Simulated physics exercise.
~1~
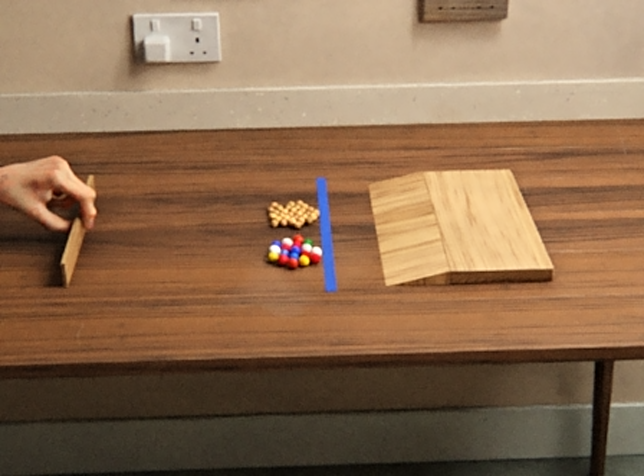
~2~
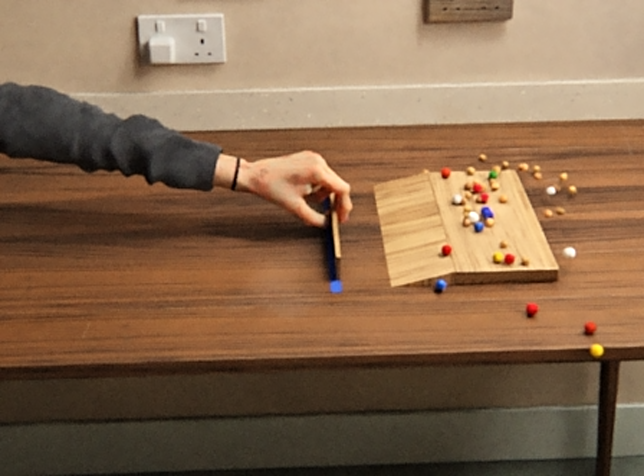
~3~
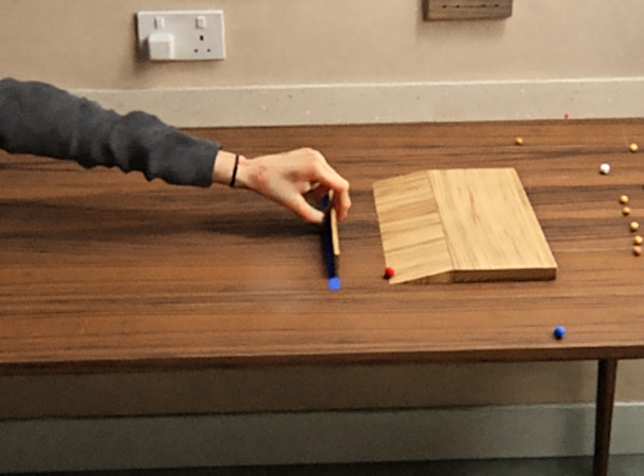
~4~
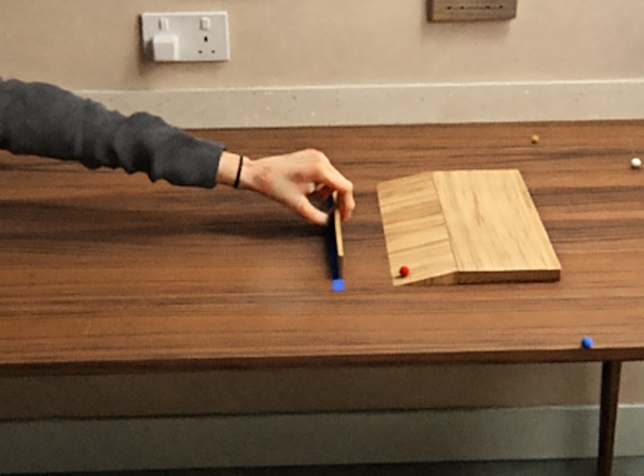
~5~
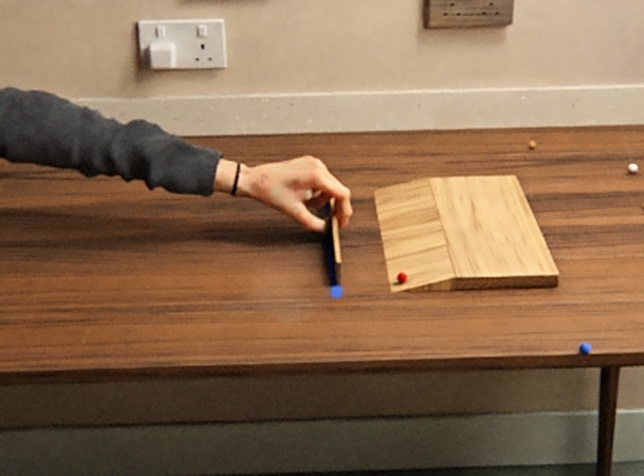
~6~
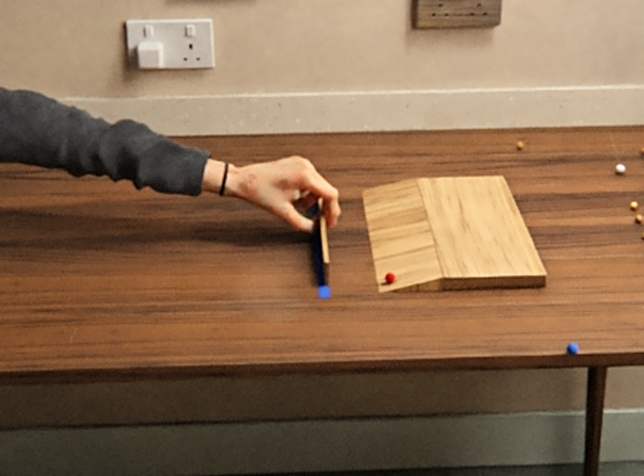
On a wooden table, a hand sweeps beads over a ramp, leaving one red bead.
